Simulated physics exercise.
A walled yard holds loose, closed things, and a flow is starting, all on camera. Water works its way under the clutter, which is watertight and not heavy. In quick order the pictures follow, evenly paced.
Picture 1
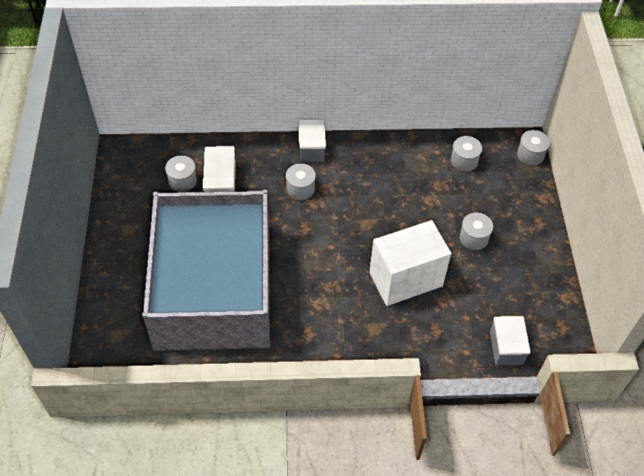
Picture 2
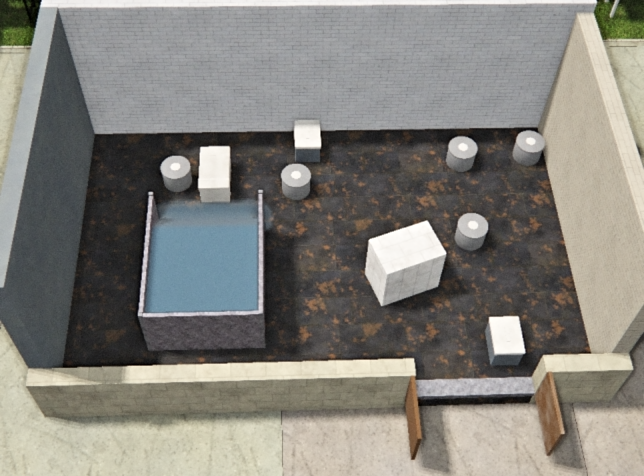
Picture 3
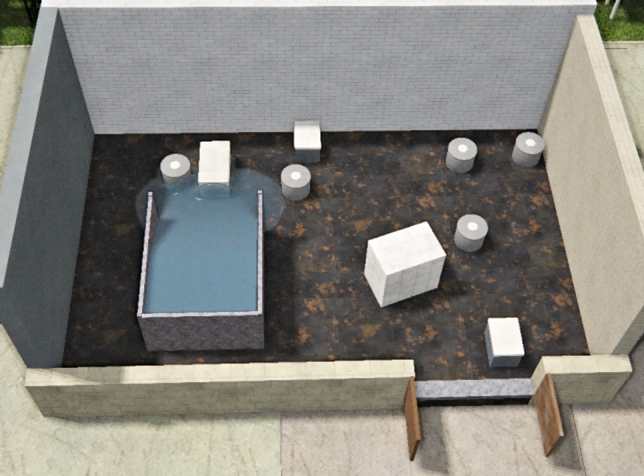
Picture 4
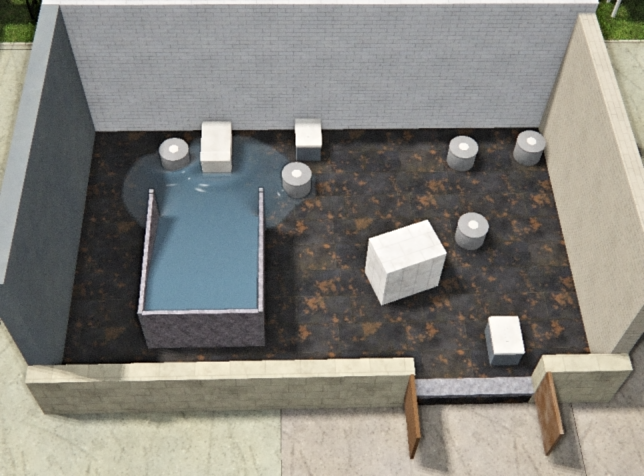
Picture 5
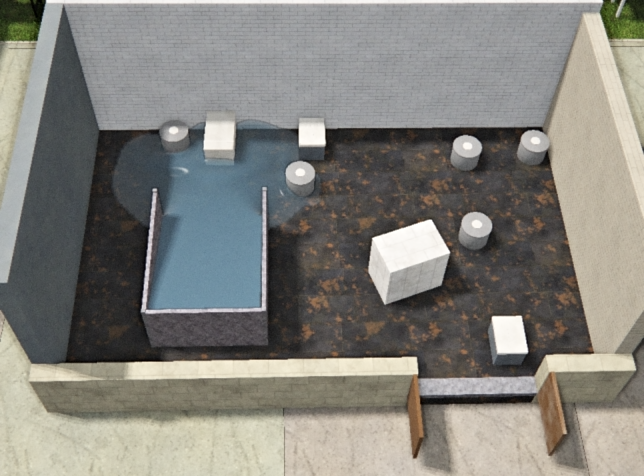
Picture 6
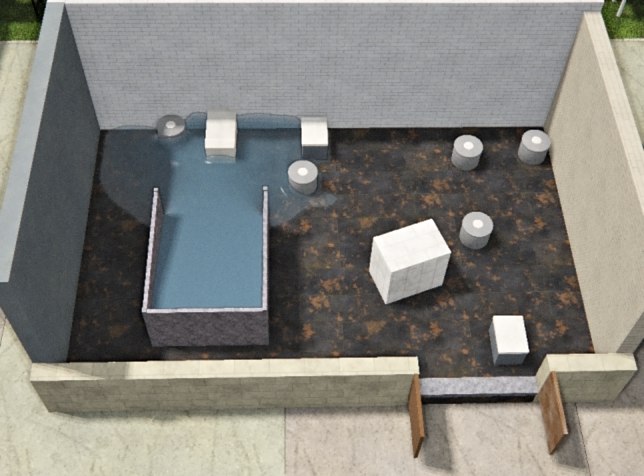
The clip opens on a walled yard scattered with pale blocks and drums, a water-filled basin standing at left. The basin's back side disappears and water spreads across the dark floor toward the rear wall, pushing the nearest drum and white block backward while the objects at right stay still.
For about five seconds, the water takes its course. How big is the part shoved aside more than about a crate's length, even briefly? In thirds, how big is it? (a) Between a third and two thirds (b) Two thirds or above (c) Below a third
Two thirds or above.
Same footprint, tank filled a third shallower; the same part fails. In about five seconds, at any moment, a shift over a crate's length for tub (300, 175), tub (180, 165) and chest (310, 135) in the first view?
Note, in sequence: Past that mark / past that mark / past that mark.
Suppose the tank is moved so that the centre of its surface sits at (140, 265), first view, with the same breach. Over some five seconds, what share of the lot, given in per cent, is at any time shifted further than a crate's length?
The share comes to close to 100 percent.
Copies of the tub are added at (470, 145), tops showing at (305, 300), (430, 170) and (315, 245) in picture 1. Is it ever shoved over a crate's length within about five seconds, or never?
Stays put, shoved clear, stays put.
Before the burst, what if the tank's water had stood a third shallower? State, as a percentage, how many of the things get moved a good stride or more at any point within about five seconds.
Roughly 80 %.
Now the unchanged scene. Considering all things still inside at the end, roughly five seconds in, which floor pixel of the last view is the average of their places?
Roughly (456, 282).
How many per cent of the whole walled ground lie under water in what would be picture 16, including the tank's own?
50 per cent or so.
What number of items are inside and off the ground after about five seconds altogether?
Well, I'd say 2.
A moment on, 2 of 8 are well off their spots; 2 afloat.
Next, 4 of 8 are well off their spots; 2 afloat.
Later, 6 of 8 are well off their spots; 5 afloat.
In the end, 7 of 8 are well off their spots, and 7 have been at some point; 2 afloat.
